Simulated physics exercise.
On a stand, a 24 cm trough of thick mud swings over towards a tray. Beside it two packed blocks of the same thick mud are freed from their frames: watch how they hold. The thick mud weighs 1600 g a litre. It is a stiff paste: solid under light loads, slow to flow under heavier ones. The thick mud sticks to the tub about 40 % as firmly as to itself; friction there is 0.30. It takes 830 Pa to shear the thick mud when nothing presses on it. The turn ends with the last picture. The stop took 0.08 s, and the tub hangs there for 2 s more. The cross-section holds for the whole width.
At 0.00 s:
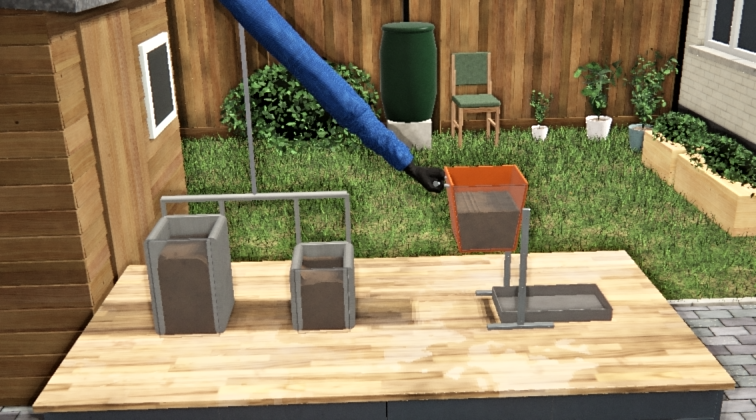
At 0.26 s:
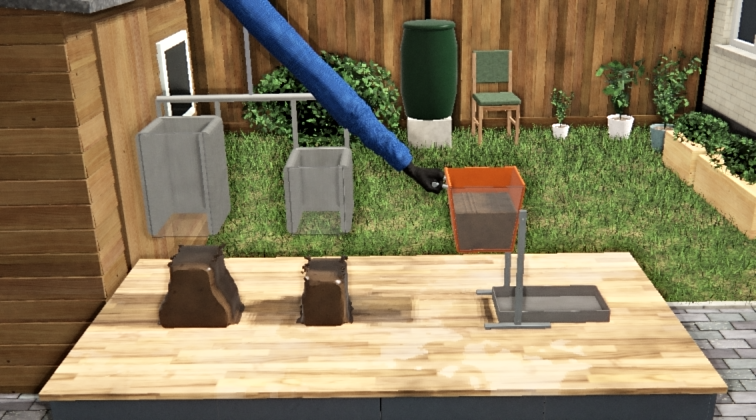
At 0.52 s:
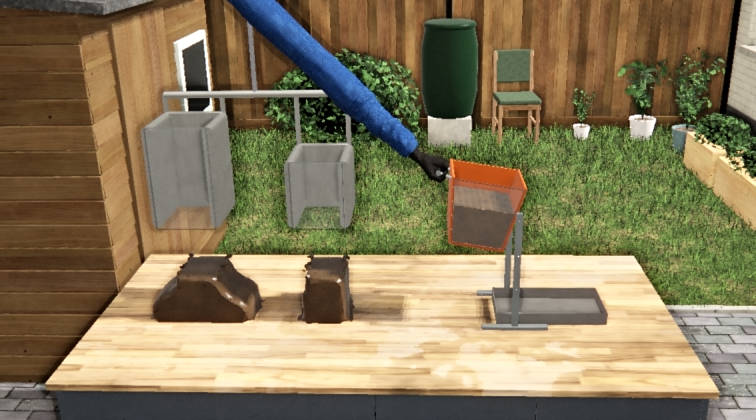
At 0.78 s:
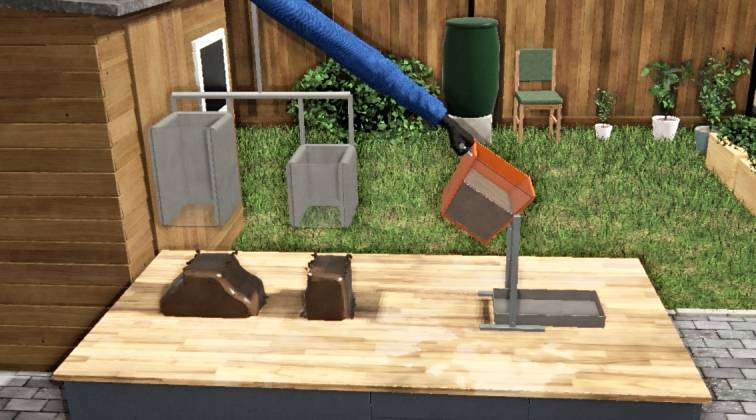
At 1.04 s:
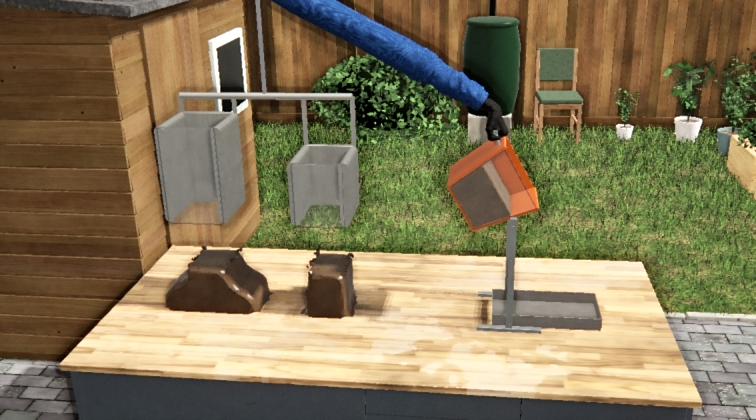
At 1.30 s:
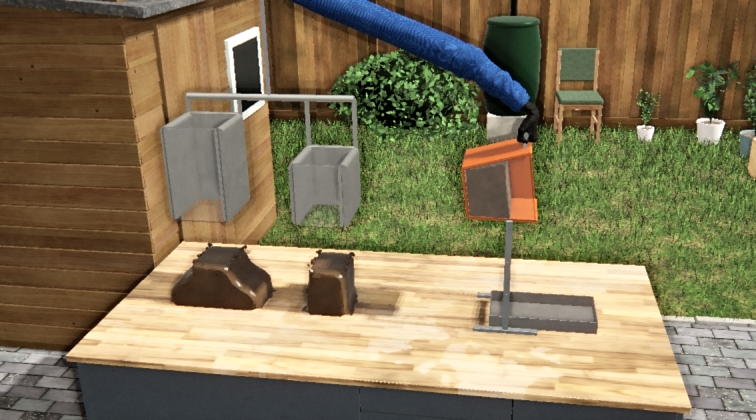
Two grey moulds rose off blocks of thick brown mud on a wooden table, and the larger left block slumped and spread before a blue arm steadily tilted an orange tub onto its side.
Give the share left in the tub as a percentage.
Close to 100 per cent.
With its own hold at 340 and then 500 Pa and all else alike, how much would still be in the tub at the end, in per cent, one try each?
In that order: 60 %, 85 %.
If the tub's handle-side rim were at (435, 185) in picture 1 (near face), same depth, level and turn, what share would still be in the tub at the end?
Then about 75 %.
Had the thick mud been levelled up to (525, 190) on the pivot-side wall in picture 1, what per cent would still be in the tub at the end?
In that case some 95 per cent.
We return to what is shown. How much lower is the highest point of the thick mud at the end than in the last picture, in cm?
Some 3 cm.
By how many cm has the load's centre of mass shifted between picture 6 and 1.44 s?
About 1 cm.
After 1.44 s, the tub is at 83 degrees and holds 100 %.
After 1.61 s, the tub is at 83 degrees and holds 100 %.
After 1.78 s, the tub is at 83 degrees and holds 100 %.
After 1.95 s, the tub is at 83 degrees and holds 100 %.
After 3.30 s, at the end, the tub is at 83 degrees and holds 100 %.
